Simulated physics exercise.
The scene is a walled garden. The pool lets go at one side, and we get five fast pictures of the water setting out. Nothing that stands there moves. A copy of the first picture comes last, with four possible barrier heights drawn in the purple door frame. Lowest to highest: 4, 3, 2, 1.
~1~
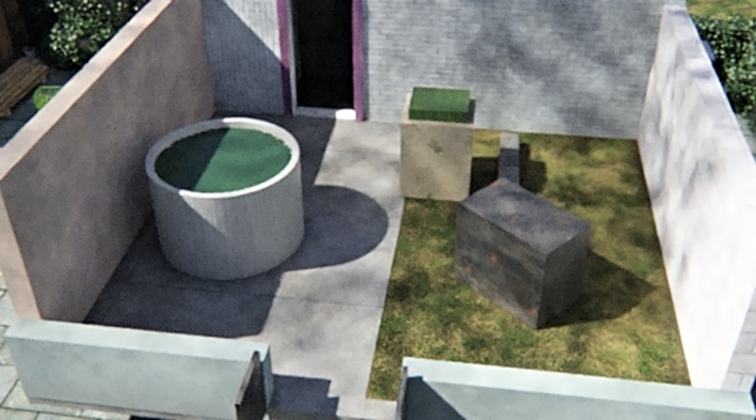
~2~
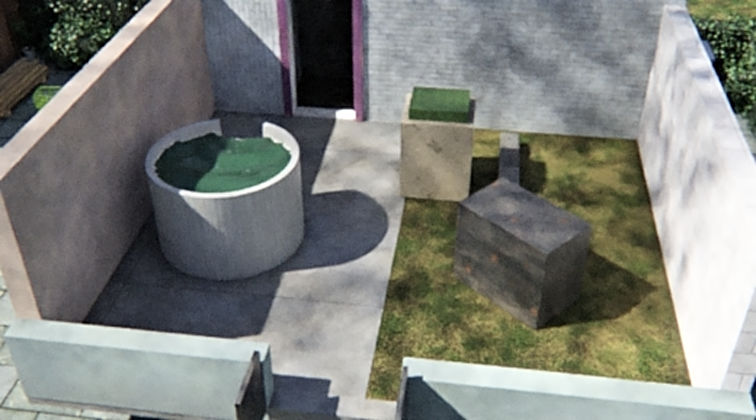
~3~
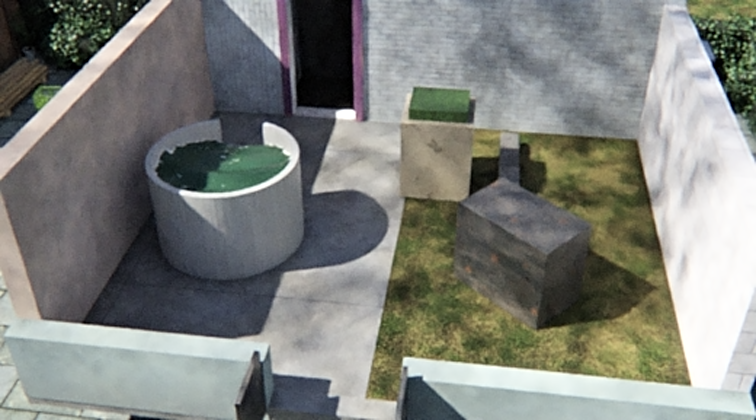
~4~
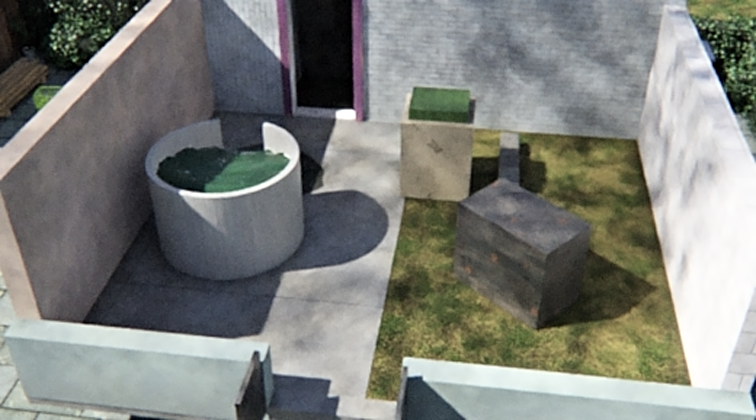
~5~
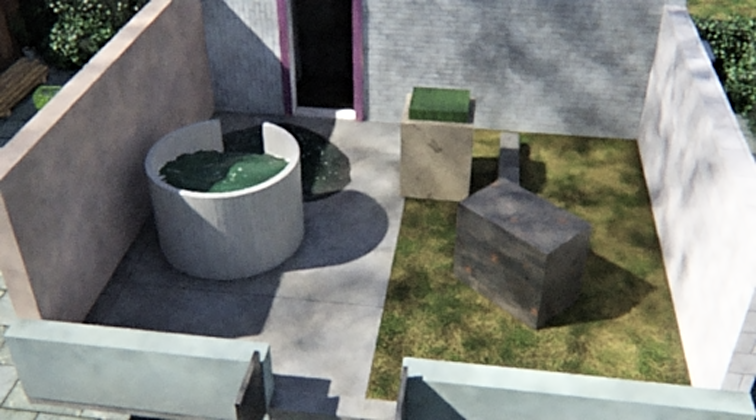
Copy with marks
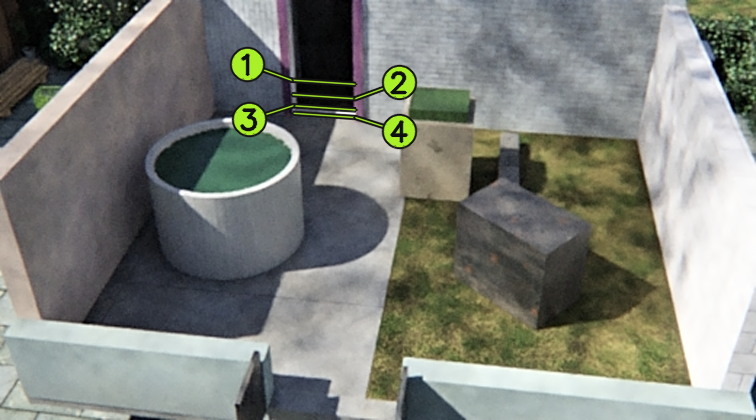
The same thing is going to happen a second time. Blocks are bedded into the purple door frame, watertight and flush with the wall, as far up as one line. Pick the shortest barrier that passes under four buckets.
Line 2 just does it.
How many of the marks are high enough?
Two of the four.
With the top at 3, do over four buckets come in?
Yes.
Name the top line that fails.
3.
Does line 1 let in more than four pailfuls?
No.
On the marked copy, 1 at (323, 82); 2 at (323, 96); 3 at (324, 107); 4 at (324, 115); from the bottom up 4, 3, 2, 1.
For line 1, nothing gets over.
For line 2, a splash gets over, under a bucket.
For line 3, about 15 bucketfuls get in.
For line 4, dozens of bucketfuls pour in.
